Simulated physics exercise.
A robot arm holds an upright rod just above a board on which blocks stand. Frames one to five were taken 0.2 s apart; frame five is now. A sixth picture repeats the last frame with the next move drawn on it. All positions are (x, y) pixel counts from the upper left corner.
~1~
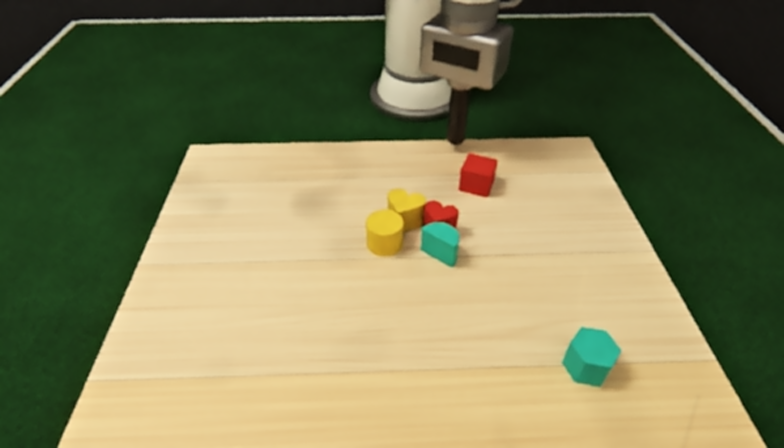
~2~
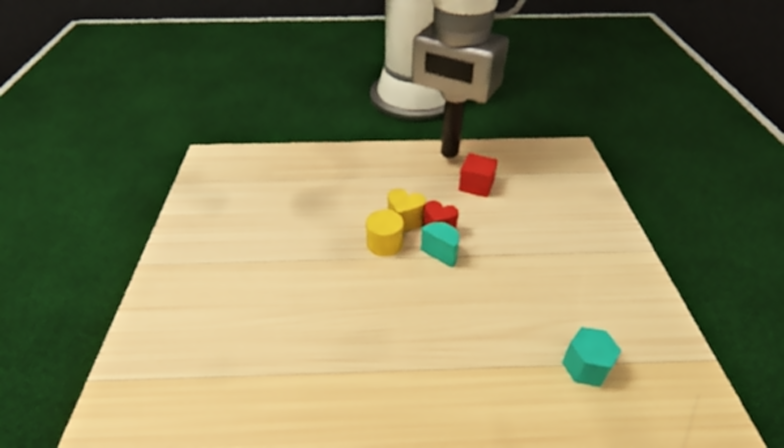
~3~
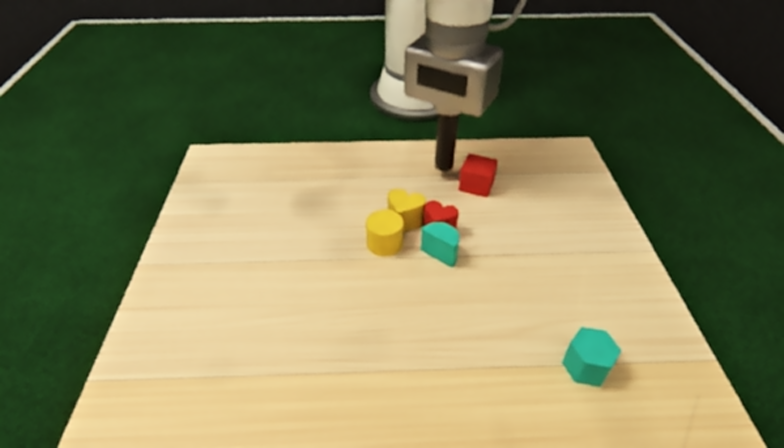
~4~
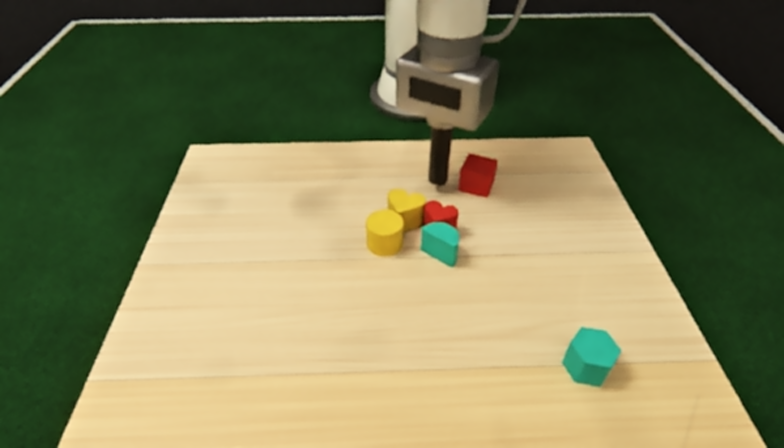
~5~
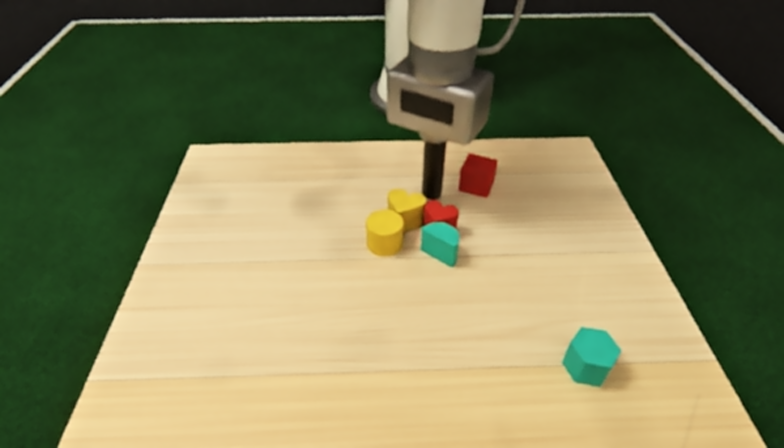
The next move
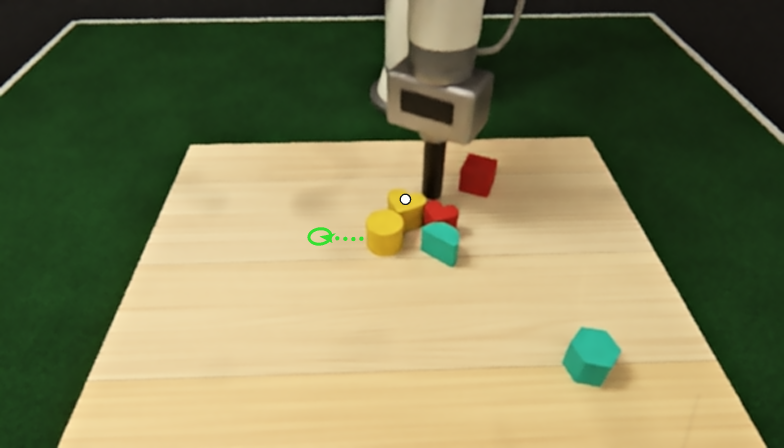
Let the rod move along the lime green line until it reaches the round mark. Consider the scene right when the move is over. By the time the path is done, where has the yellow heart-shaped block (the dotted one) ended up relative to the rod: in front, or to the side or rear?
Kept ahead.
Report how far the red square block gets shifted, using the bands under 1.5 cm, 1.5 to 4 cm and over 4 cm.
That block covers short of 1.5 cm.
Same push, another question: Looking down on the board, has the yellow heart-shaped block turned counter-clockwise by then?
Short answer: No.
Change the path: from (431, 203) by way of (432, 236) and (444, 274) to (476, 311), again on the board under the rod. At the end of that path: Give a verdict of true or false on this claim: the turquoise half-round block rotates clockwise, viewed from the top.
That statement is not accurate.
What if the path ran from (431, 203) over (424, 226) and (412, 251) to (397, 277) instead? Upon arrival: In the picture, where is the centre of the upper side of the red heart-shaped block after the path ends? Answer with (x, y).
I expect it at (443, 227).
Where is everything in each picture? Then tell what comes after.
Rod tip (455, 141); block tops, yellow circular block (385, 222); yellow heart-shaped block (405, 199); red heart-shaped block (441, 210); red square block (480, 164), in the first picture.
Rod (450, 154); blocks unchanged, in the second picture.
Rod (444, 167); blocks unchanged, in the third picture.
Rod (438, 181); blocks unchanged, in the fourth picture.
Rod (432, 195); yellow circular block (385, 222); yellow heart-shaped block (405, 199); red heart-shaped block (441, 210); red square block (480, 164), in the fifth picture.
Path on the board, from (431, 203) via (405, 226) and (365, 238), ending at (320, 236); the dot is on the yellow heart-shaped block.
The first path, step by step. One third of the way, rod (405, 218); yellow circular block (369, 230); yellow heart-shaped block (383, 209), turned 55° clockwise.
Two thirds of the way, rod (364, 230); yellow circular block (350, 242); yellow heart-shaped block (340, 214), turned 75° clockwise.
At the end, rod (319, 228); yellow circular block (350, 242); yellow heart-shaped block (294, 211), turned 80° clockwise; red heart-shaped block in place; red square block in place.
